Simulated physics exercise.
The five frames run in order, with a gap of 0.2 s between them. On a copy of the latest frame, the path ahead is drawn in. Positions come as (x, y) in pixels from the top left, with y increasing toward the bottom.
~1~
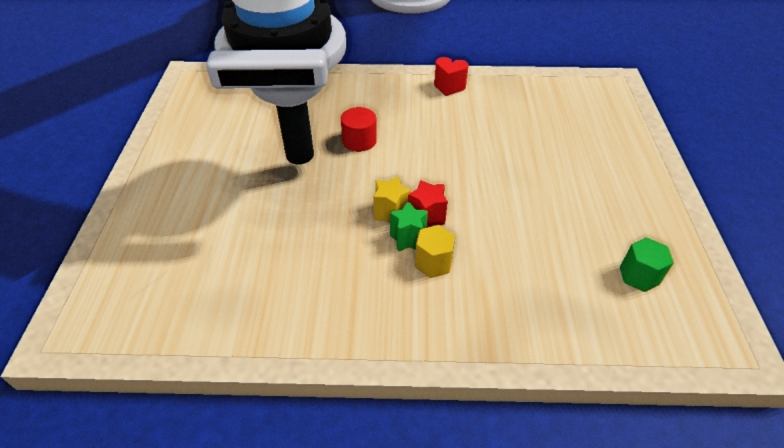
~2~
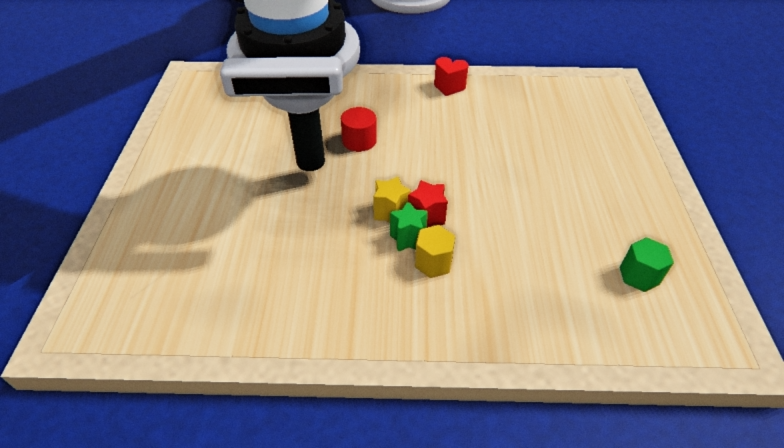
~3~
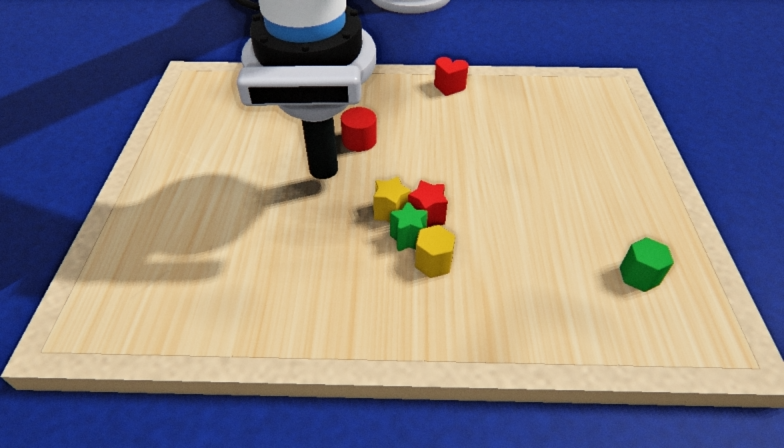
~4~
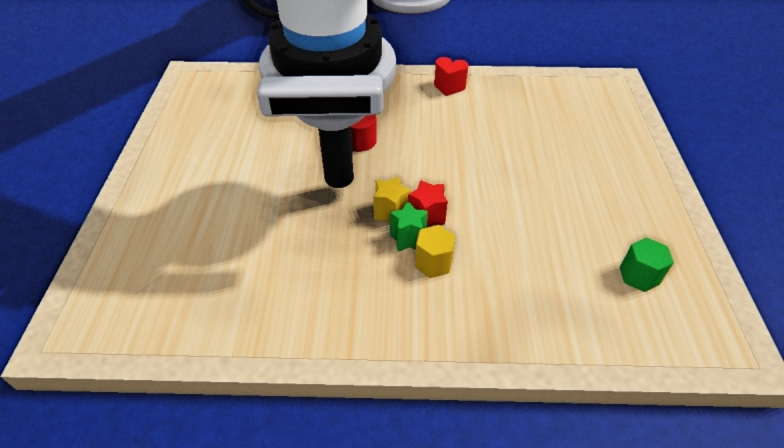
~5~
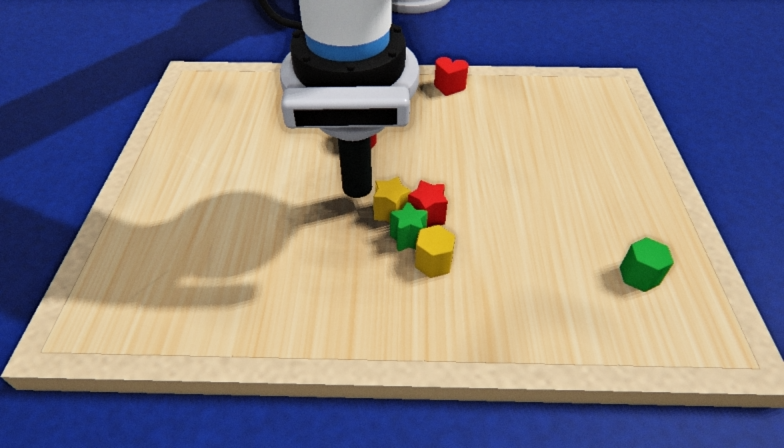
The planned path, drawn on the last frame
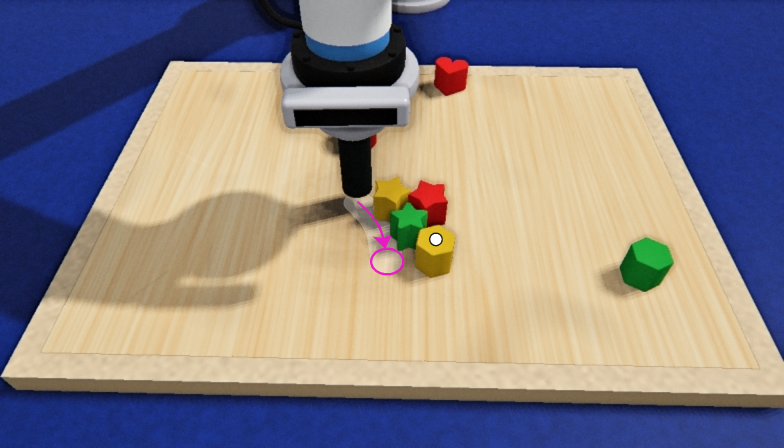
A robot arm's black stick moves right and down beside the still yellow star.
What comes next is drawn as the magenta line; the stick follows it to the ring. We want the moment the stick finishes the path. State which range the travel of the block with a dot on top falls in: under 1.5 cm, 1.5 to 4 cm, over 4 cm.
It shifts by less than 1.5 cm.
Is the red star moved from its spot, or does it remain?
At the end of the path, the red star has moved off its old spot.
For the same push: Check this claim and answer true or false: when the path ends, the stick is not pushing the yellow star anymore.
That claim is true.
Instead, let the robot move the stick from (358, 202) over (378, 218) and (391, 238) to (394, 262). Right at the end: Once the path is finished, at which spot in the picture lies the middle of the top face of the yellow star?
For the centre of its top, I'd go with (413, 195).
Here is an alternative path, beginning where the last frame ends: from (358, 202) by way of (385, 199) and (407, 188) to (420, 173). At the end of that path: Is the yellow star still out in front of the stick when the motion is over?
That would be a no.
Drawn move, from (358, 202) over (374, 218) and (383, 239) to (387, 261); the dot is on the yellow hexagon.
The first path, step by step. Halfway along, stick (380, 215); yellow star (405, 193), turned 35° anticlockwise; green star (417, 215), turned 35° clockwise; red star (440, 194).
At the end, stick (387, 247); yellow star (405, 193), turned 35° anticlockwise; green star (417, 217), turned 15° clockwise; red star (440, 194); yellow hexagon (441, 242).
